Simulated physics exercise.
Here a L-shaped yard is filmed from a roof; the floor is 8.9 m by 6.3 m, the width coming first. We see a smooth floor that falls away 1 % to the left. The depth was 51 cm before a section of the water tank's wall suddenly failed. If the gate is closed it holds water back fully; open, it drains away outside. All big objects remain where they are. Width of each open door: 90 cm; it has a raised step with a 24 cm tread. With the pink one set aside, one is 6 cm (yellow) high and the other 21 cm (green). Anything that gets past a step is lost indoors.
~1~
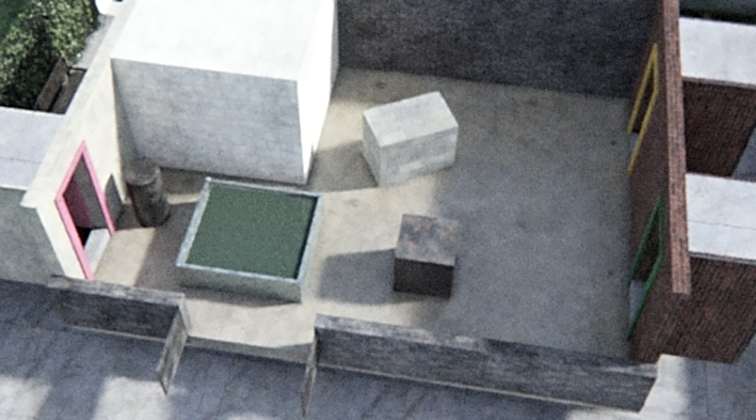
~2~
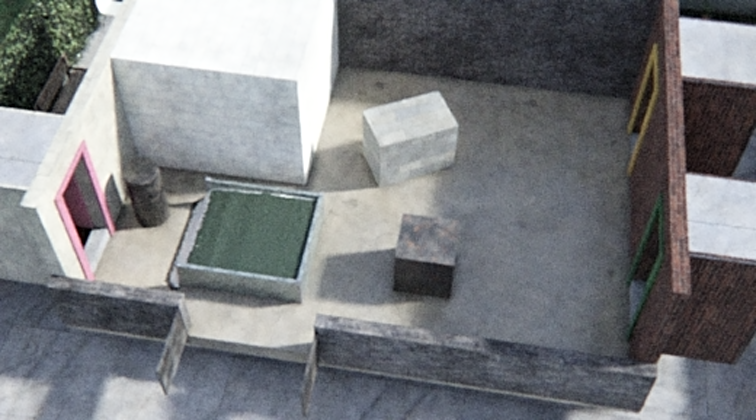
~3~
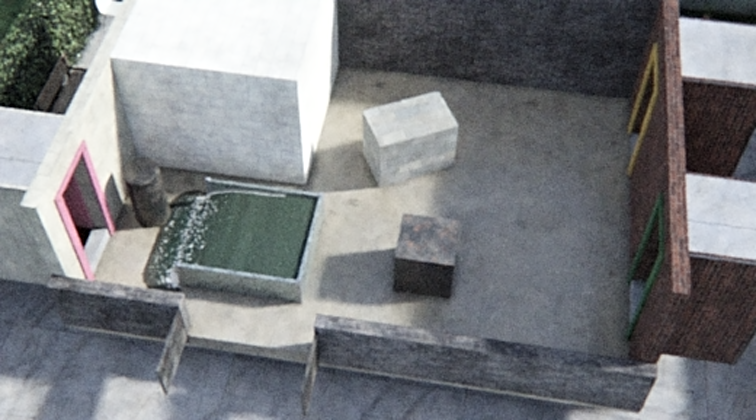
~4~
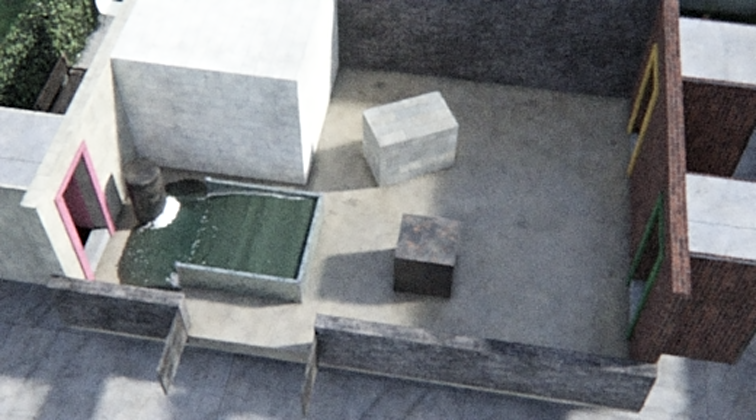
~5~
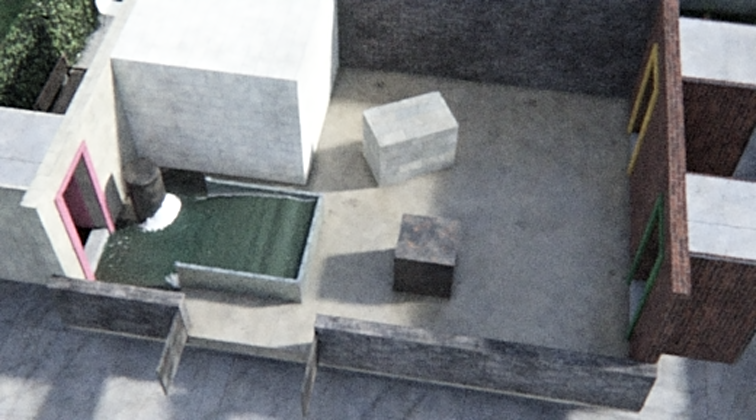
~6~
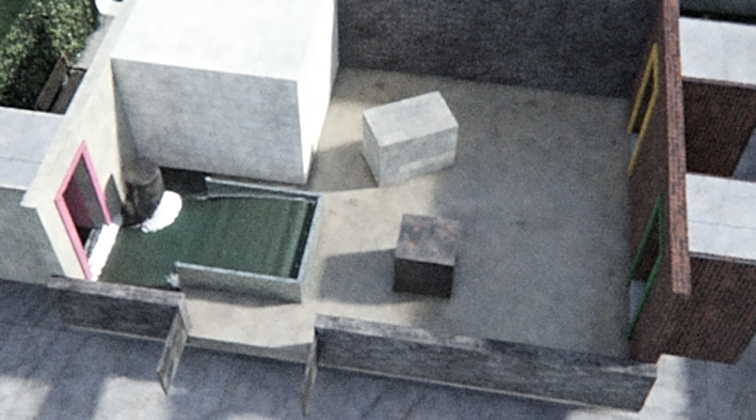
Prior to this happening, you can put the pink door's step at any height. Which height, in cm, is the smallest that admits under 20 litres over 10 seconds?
The smallest is close to 32 cm.
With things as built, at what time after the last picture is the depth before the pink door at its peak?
0.6 s.
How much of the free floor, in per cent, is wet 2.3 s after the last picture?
Wet share: Near 20 %.
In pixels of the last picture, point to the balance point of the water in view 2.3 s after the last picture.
Roughly (186, 243).
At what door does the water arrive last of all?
It would be the yellow door.
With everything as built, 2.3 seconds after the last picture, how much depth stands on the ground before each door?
Pink door 26 cm, yellow door 0 cm, green door 0 cm.
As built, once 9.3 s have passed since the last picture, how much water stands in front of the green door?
Some 3.0 cm.
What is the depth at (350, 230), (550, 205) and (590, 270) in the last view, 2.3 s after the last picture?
About 0, 0 and 0 cm.
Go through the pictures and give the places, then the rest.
The first frame shows still water, 51 cm deep, in the water tank at (252, 232); the pink door at (88, 221) is dry.
In the second frame, water pours out at (198, 235) and has run 0.2 m, to (172, 281); about 10 cm deep outside, 51 cm at the back.
In the third frame, the front is at (149, 275), 0.7 m from the gap at (198, 236); 1.2 m2 of floor is wet, 51 cm left at the back.
In the fourth frame, water pours out at (199, 237) and has run 1.1 m, to (122, 268); about 9 cm deep outside, 51 cm at the back.
In the fifth frame, the front is at (95, 273), 1.6 m from the gap at (199, 237); 3.1 m2 of floor is wet, 49 cm left at the back.
In the sixth frame, water pours out at (199, 237) and has run 1.7 m, to (86, 262); about 7 cm deep outside, 43 cm at the back; water is at the pink door at (88, 221).
Then, 0.7 s after the last picture water covers 10 % of the floor, deepest (42 cm) near (81, 306); 36 cm at the pink door, 34 litres in over its 21 cm step.
Then, 2.3 s after the last picture water covers 20 % of the floor, deepest (30 cm) near (127, 197); 26 cm at the pink door, 125 litres in over its 21 cm step.
Then, 9.3 s after the last picture water covers 70 % of the floor, deepest (14 cm) near (89, 288); 13 cm at the pink door, 137 litres in over its 21 cm step.
At the pink door as built, the water peaked near 36 cm, 0.7 s after the last picture.
Run again over the same 10 s with other heights there, 61 litres in over 27 cm, 5 litres over 36.5 cm. The limit of 20 litres is kept from about 32 cm up.
